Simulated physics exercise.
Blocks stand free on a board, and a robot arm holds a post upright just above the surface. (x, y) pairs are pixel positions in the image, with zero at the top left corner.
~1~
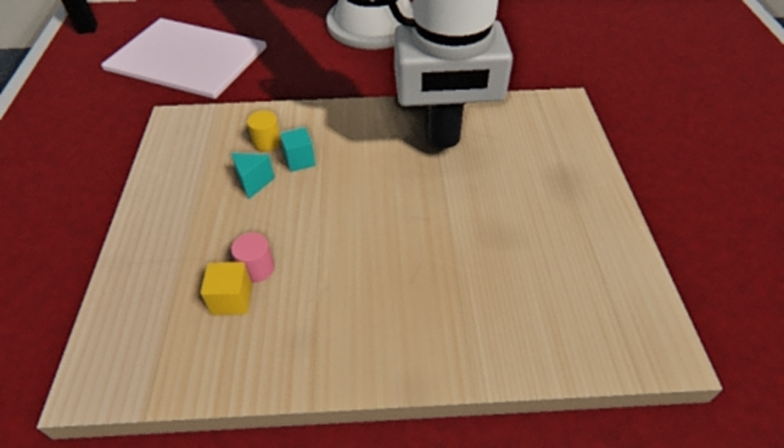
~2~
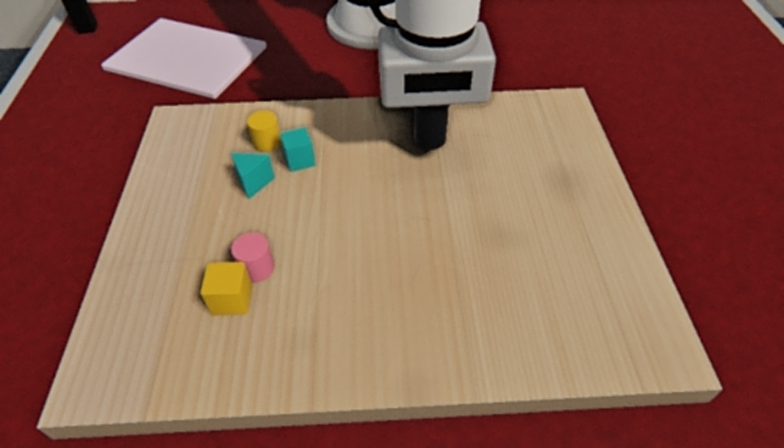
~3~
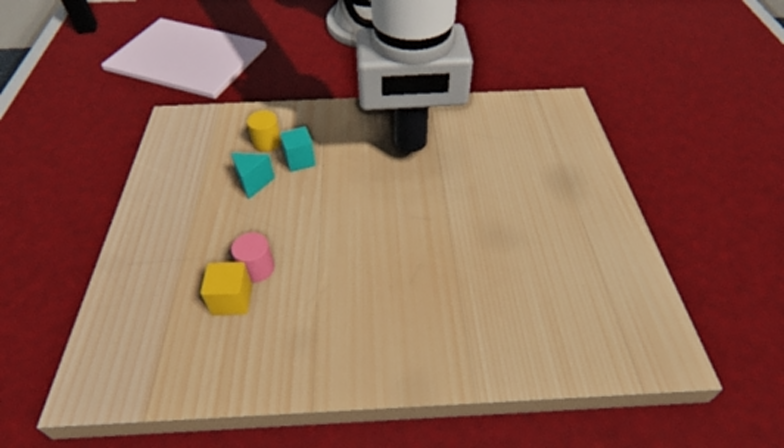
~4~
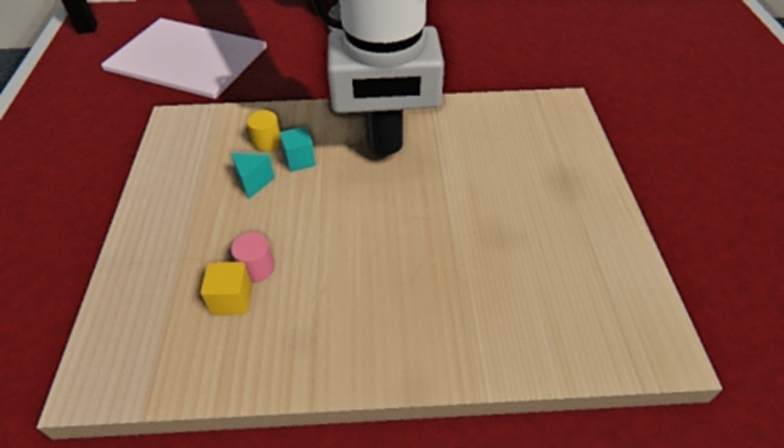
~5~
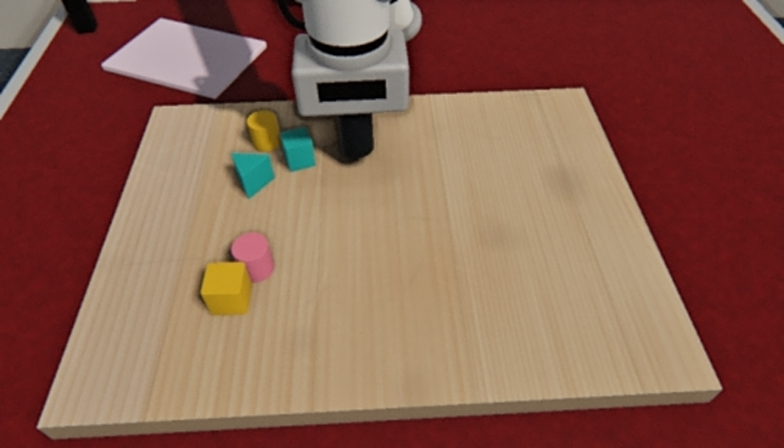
On a pale wooden board over a red surface, five small yellow, turquoise and pink blocks sit toward the left while a robot arm holds a dark post near the far edge. The arm moves the post steadily left, closing in on the turquoise square block, and the blocks stay still throughout.
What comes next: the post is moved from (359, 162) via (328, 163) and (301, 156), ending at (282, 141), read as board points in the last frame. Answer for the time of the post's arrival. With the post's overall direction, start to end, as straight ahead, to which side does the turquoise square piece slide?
Leftward.
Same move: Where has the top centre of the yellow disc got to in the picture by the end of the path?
Roughly at (249, 114).
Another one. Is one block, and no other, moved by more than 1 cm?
No.
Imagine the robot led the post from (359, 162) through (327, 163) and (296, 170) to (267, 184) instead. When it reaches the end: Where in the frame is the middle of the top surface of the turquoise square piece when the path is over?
(257, 139)
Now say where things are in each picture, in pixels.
In the first picture, post's lower end (444, 138); turquoise triangular piece (247, 161); yellow disc (262, 119); turquoise square piece (296, 137).
In the second picture, post (430, 140); blocks still.
In the third picture, post (411, 142); blocks still.
In the fourth picture, post (387, 145); blocks still.
In the fifth picture, post (358, 148); turquoise triangular piece (247, 161); yellow disc (262, 119); turquoise square piece (296, 137).
What follows on the original path. One third of the way, post (326, 149); turquoise square piece (293, 138).
Two thirds of the way, post (298, 141); turquoise square piece (266, 136).
At the end, post (279, 127); turquoise triangular piece still; yellow disc (249, 114); turquoise square piece (256, 137), turned 15° anticlockwise.
